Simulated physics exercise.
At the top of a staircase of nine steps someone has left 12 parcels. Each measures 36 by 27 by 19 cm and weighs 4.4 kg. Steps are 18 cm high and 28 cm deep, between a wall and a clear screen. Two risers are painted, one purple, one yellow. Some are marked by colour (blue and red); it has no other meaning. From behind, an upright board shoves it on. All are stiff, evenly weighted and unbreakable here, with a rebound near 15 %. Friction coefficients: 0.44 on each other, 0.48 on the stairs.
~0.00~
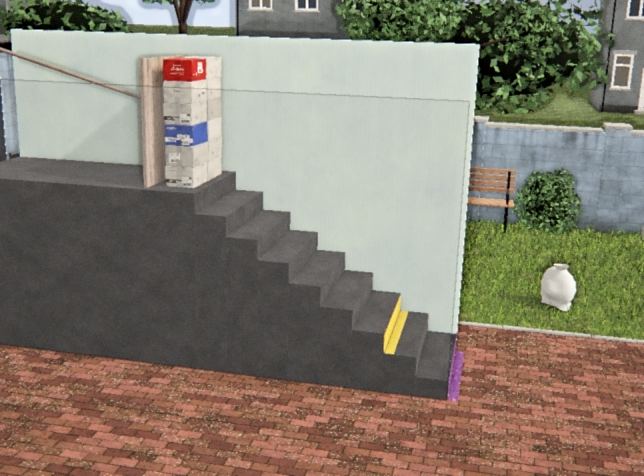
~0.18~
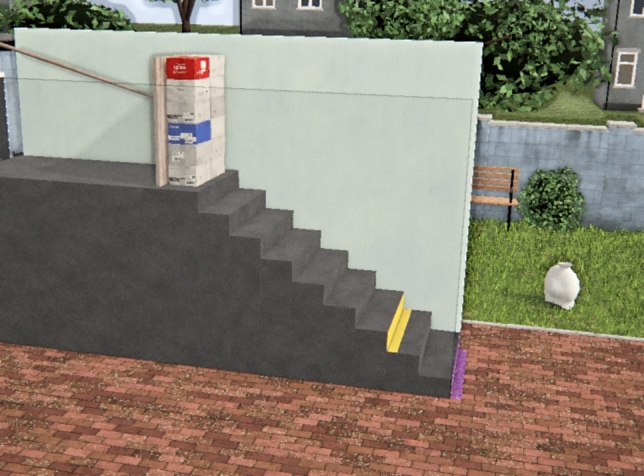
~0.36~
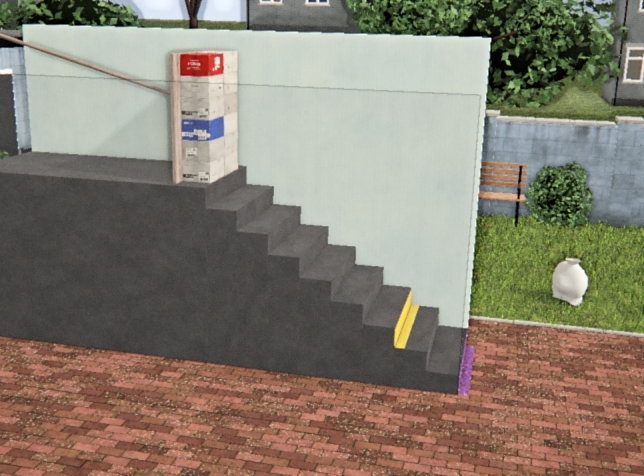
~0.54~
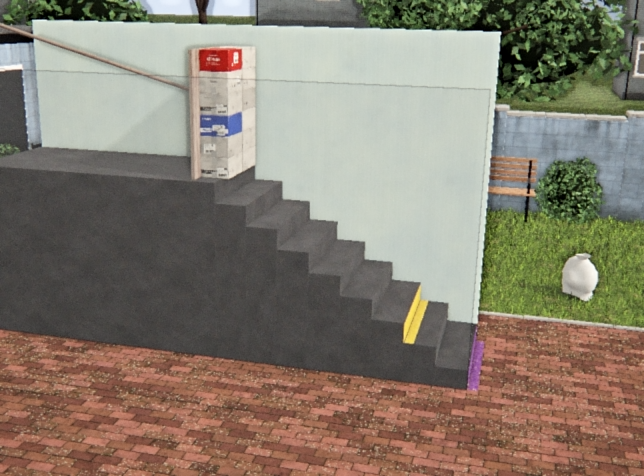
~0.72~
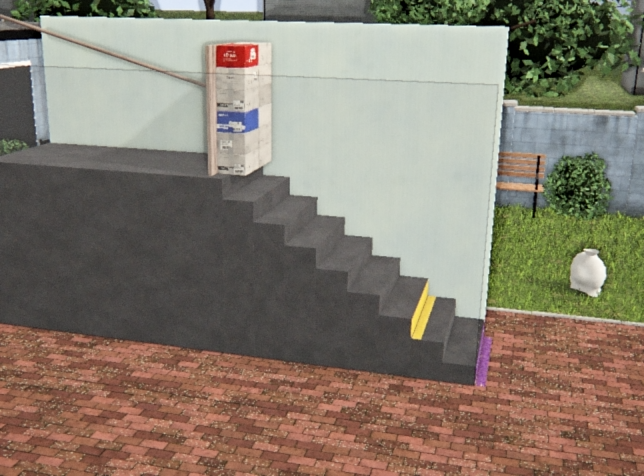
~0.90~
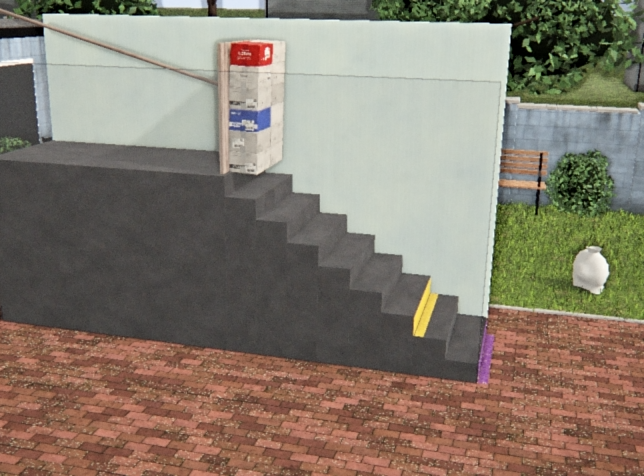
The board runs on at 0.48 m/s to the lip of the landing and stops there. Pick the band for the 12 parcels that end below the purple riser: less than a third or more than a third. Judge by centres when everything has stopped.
The part is under a third.
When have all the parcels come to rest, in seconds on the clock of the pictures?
Near 3.0 s.
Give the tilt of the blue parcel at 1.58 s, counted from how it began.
About 90°.
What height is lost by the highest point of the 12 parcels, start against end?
About 110 cm.
After 1.06 s, none of the 12 parcels below the purple riser, 12 disturbed; blue parcel 12° from how it stood; red parcel 12° from how it stood.
After 1.28 s, none of the 12 parcels below the purple riser, 12 disturbed; blue parcel 35° from how it stood, 19 cm lower; red parcel 35° from how it stood, 27 cm lower.
After 1.58 s, none of the 12 parcels below the purple riser, 12 disturbed; blue parcel on its side; red parcel on its side.
After 2.12 s, 2 of the 12 parcels below the purple riser; red parcel on its side; blue parcel on its side.
In the end (3.4 s), 2 of the 12 parcels below the purple riser; red parcel upside down; blue parcel on its side. That is 17 per cent. From the last view, middles, red parcel near (587, 368), blue parcel near (322, 219).
